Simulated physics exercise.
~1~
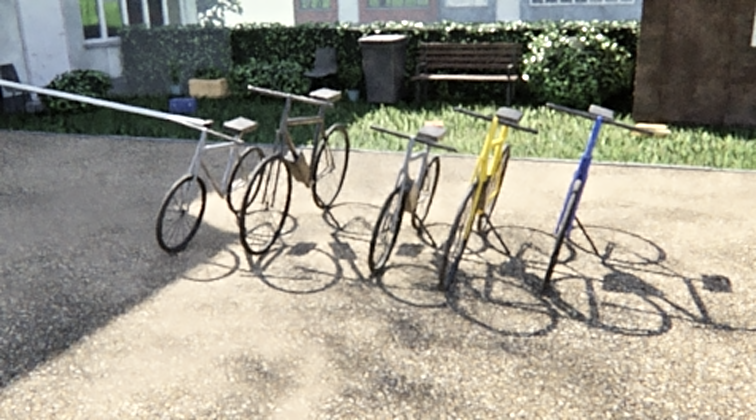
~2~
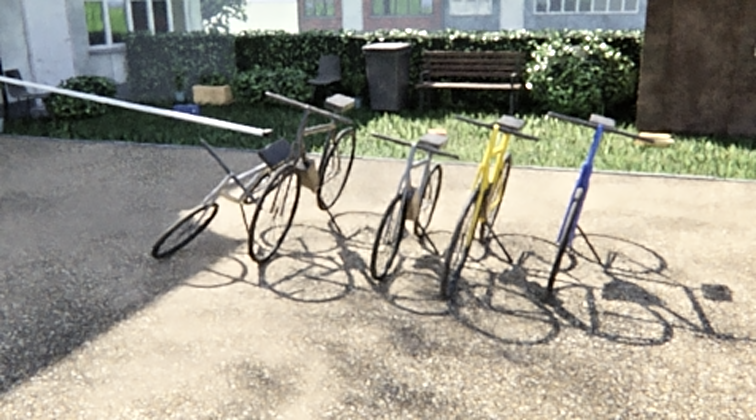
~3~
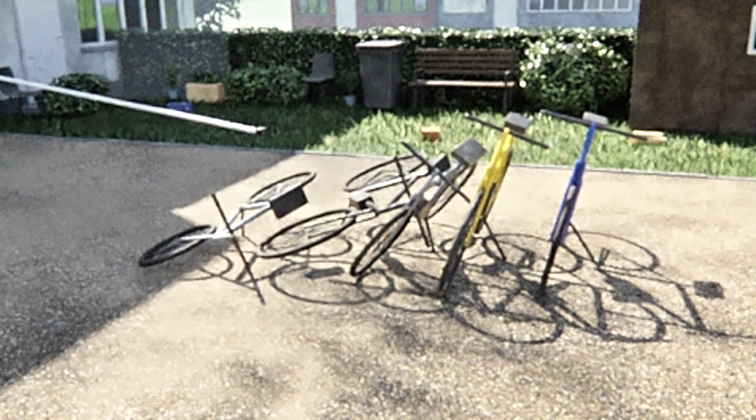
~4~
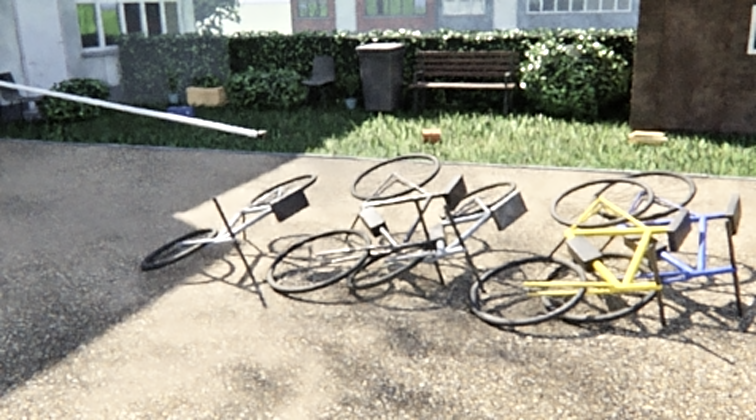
In a sunny back yard, a pole nudges the leftmost of five parked bicycles and the whole row topples rightward, ending flat.
